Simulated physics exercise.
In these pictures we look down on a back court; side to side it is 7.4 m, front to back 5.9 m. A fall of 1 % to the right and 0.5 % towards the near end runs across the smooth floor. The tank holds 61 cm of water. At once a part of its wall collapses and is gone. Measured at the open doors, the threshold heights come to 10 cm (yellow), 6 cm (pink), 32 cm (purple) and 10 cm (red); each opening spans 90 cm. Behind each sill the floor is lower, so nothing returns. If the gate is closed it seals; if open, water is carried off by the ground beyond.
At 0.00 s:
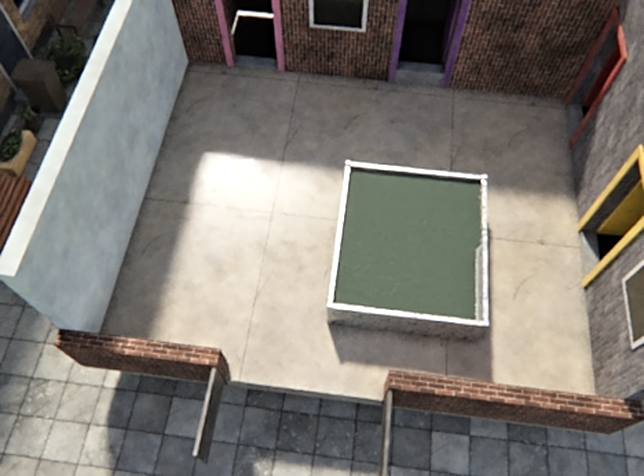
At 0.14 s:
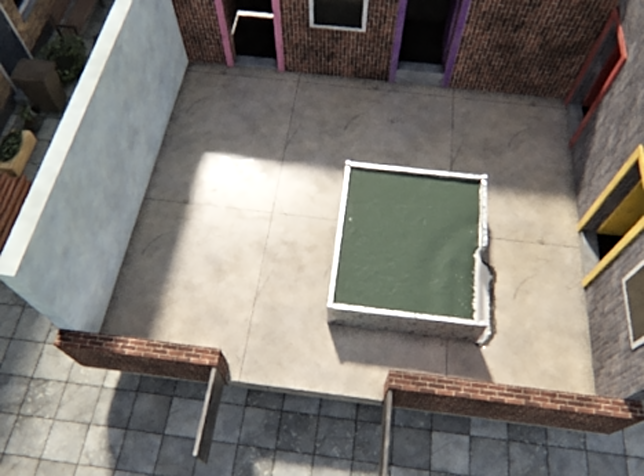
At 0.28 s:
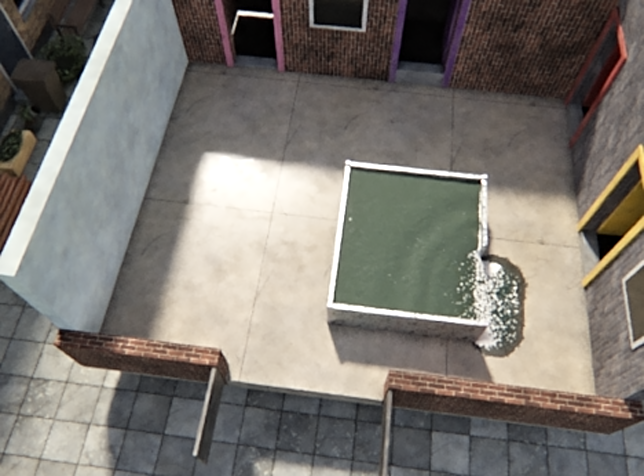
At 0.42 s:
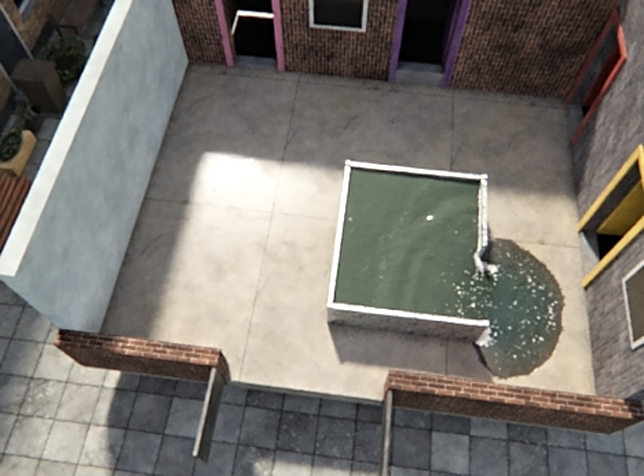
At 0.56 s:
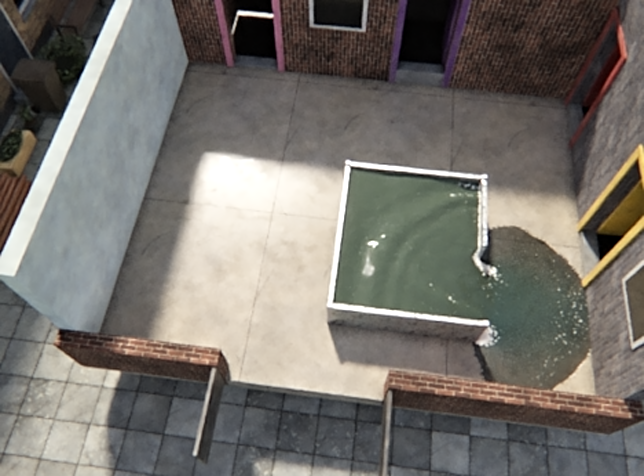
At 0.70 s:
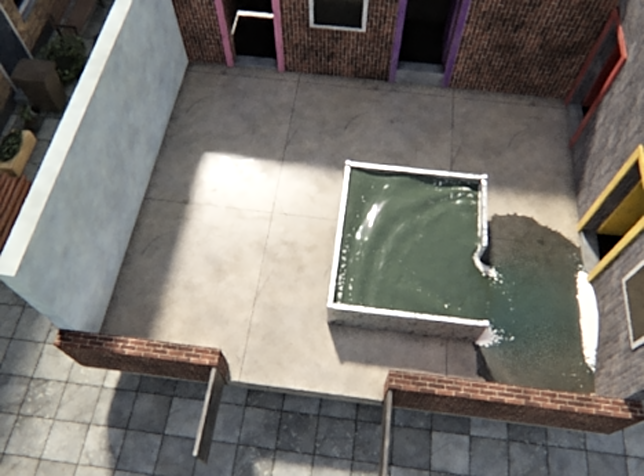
A large square tank of dark green water with a pale rim stands on a smooth beige courtyard floor, seen from high above by a still camera. Brick walls, a pale wall on the left, and pink, purple, red and yellow door surrounds enclose it. The tank's right side breaks open near the front corner, and foaming water pours out, spreading rightward in a widening dark pool that reaches the right wall, while ripples cross the tank.
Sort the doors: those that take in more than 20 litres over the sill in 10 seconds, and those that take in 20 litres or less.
Sorted: The yellow door takes in more; the pink door takes in 20 litres or less; the purple door takes in 20 litres or less; the red door takes in more.
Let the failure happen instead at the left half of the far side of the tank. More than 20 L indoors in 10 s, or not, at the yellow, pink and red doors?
Yellow falls short; pink exceeds; red exceeds.
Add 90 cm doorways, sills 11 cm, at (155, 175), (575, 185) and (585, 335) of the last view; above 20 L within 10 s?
Taking them in order, the first gets too little, the second too little and the third enough.
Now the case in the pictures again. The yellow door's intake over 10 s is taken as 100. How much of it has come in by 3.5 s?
60 percent or so by then.
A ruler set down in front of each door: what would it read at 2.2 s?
Depths: Yellow door 20 cm, pink door 0 cm, purple door 0 cm, red door 2 cm.
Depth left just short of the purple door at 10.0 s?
I'd put it at around 6.0 cm deep.
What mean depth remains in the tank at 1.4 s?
Average depth: About 45 cm.
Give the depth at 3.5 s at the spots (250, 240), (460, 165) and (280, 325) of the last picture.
Spot one 0 cm, spot two 2 cm, spot three 5 cm.
After 1.4 s water covers 15 % of the floor and is deepest (58 cm) near (597, 411); yellow door 20 cm at the sill, 15 L in, pink door not reached, purple door not reached, red door not reached.
After 2.2 s water covers 20 % of the floor and is deepest (46 cm) near (596, 398); yellow door 20 cm at the sill, 52 L in, pink door not reached, purple door not reached, red door 2 cm at the sill, 0 L in.
After 3.5 s water covers 40 % of the floor and is deepest (34 cm) near (597, 411); yellow door 18 cm at the sill, 109 L in, pink door not reached, purple door not reached, red door 5 cm at the sill, 0 L in.
After 6.0 s water covers 65 % of the floor and is deepest (24 cm) near (597, 411); yellow door 14 cm at the sill, 165 L in, pink door 2 cm at the sill, 0 L in, purple door 9 cm at the sill, 0 L in, red door 13 cm at the sill, 28 L in.
After 10.0 s water covers 95 % of the floor and is deepest (14 cm) near (584, 409); yellow door 9 cm at the sill, 184 L in, pink door 3 cm at the sill, 0 L in, purple door 6 cm at the sill, 0 L in, red door 12 cm at the sill, 66 L in.
